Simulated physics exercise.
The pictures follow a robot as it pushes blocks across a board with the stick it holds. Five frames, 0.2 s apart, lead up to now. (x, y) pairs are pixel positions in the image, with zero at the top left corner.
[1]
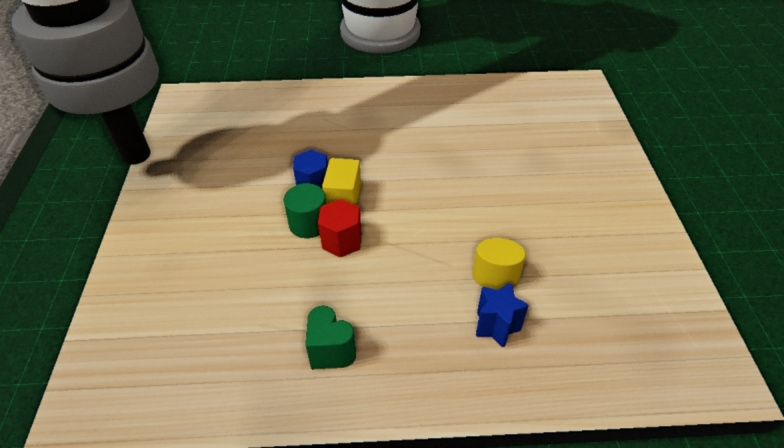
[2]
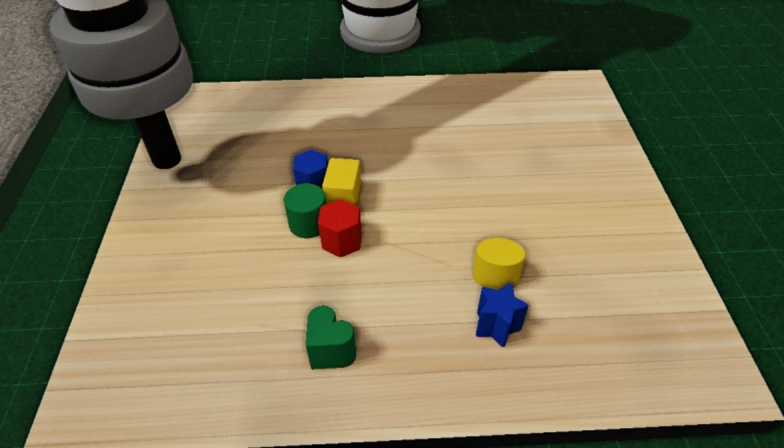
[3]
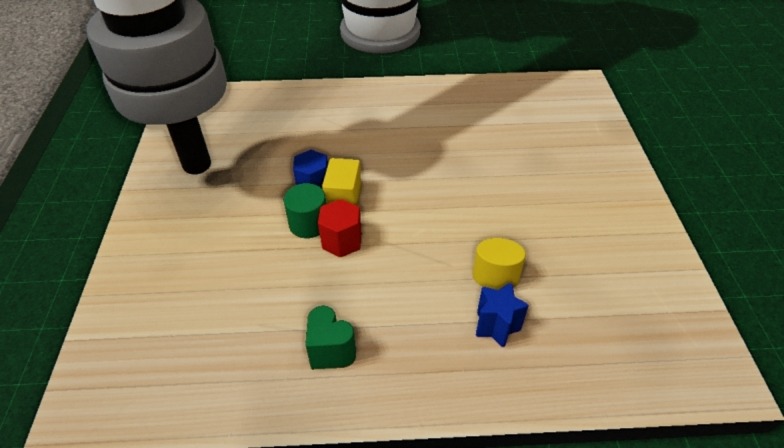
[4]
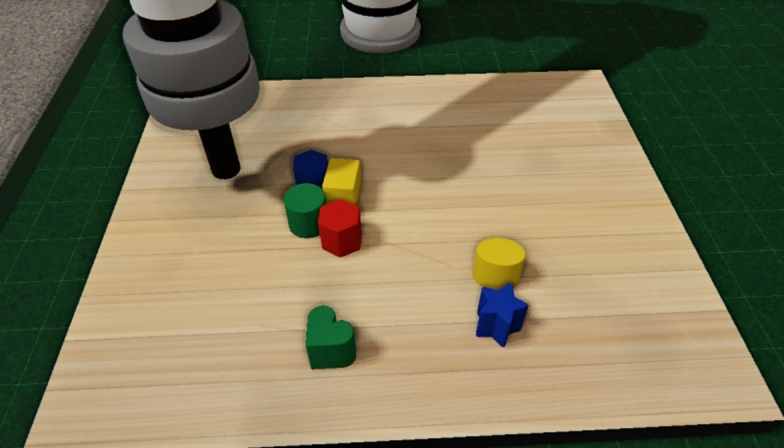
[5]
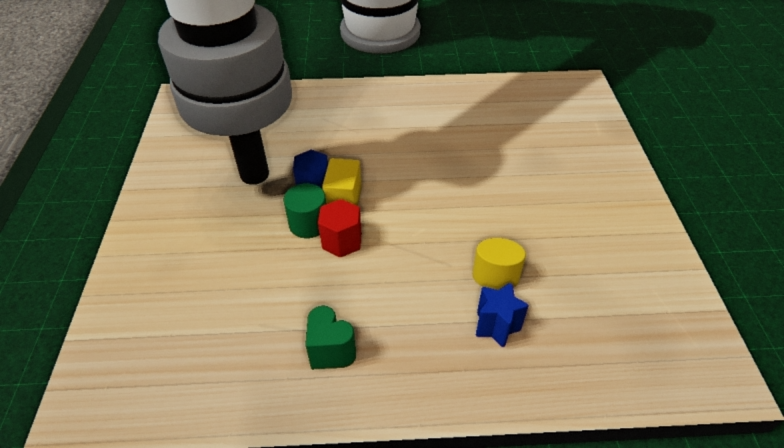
On a wooden board, a black stick moves right toward a cluster of still, colored blocks.
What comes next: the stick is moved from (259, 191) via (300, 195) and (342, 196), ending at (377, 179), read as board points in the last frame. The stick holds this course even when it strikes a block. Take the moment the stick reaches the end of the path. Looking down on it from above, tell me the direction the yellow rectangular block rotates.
Its spin: Clockwise.
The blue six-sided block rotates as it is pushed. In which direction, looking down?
From overhead, anticlockwise.
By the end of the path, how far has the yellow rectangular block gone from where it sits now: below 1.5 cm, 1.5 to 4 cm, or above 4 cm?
Final distance: More than 4 cm.
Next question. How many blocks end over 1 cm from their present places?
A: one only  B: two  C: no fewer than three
I choose B.
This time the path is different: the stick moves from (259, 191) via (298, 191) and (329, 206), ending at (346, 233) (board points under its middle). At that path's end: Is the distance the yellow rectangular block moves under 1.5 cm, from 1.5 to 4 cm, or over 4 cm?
The shift is from 1.5 to 4 cm.
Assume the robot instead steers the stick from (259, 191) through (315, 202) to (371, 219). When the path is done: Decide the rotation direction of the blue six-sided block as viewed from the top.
My prediction: CCW.
What follows on the original path. One third of the way, stick (298, 181); blue six-sided block (325, 159), turned 25° anticlockwise; yellow rectangular block (350, 171), turned 25° clockwise.
Two thirds of the way, stick (341, 182); blue six-sided block (355, 150), turned 75° anticlockwise; yellow rectangular block (380, 171), turned 45° clockwise.
At the end, stick (377, 164); green disc still; blue six-sided block (379, 131), turned 110° anticlockwise; yellow rectangular block (408, 167), turned 95° clockwise.
